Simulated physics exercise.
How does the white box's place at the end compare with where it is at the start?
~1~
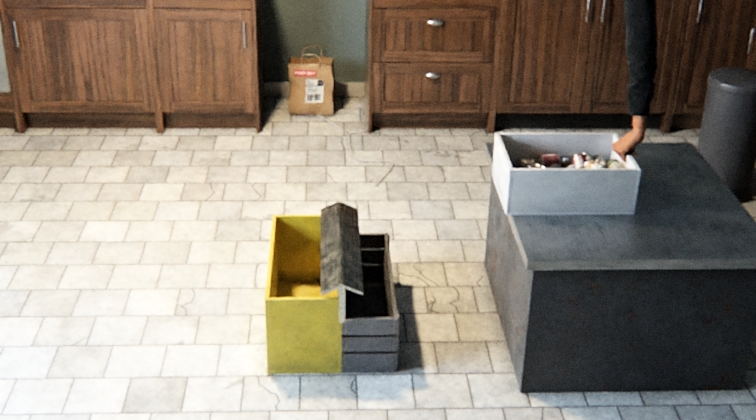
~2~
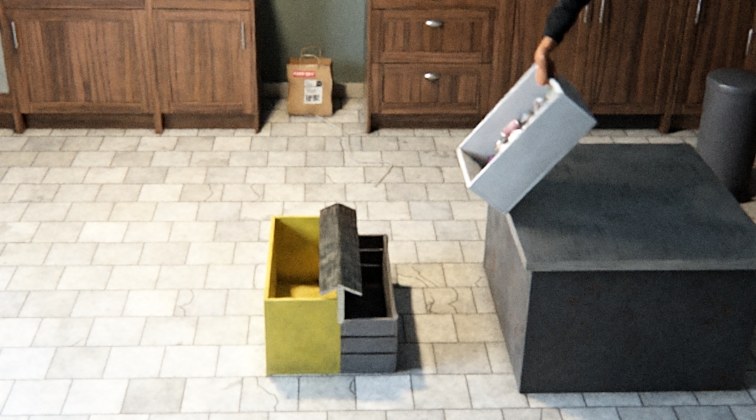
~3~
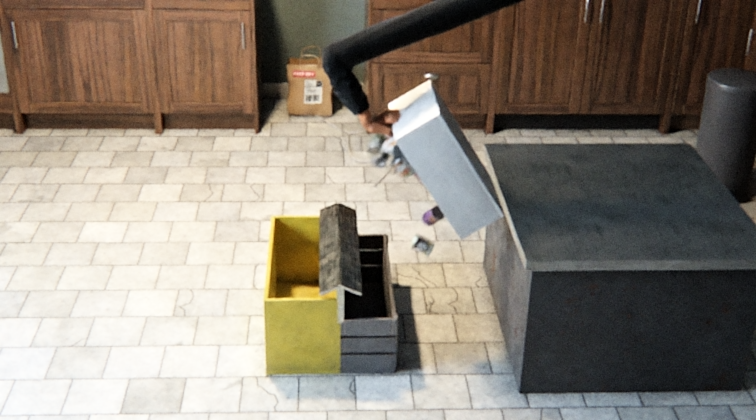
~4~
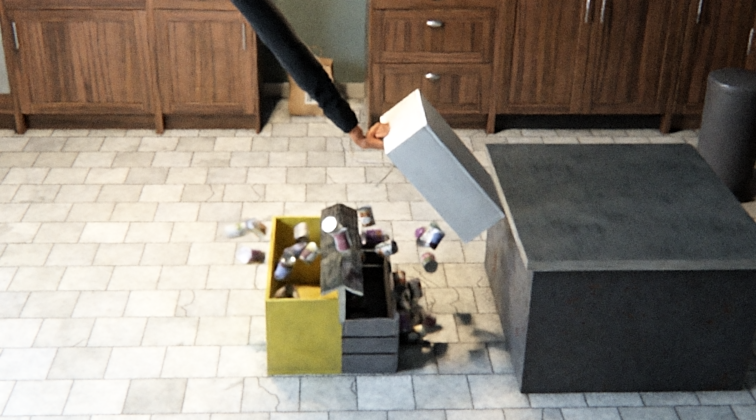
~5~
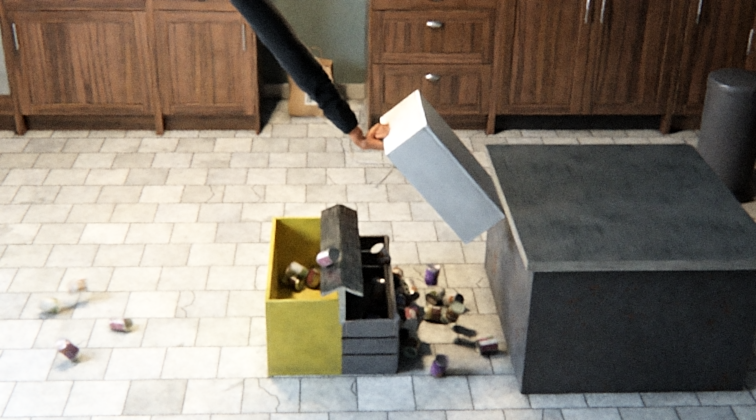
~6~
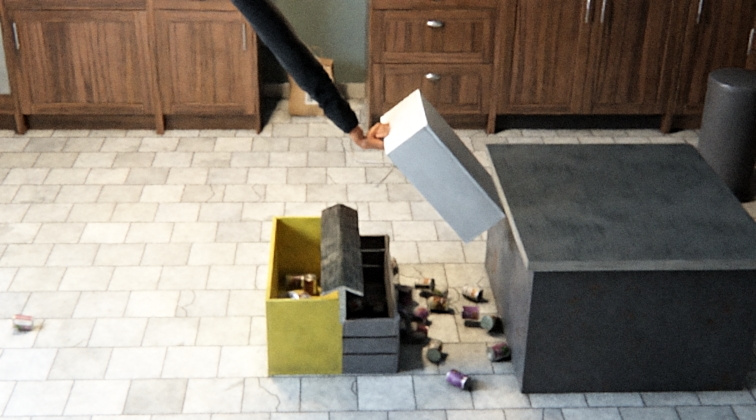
At the start the white box sits upright on top of the dark grey bench at right. At the end it is further left, held steeply tipped over beside the bench's left edge.
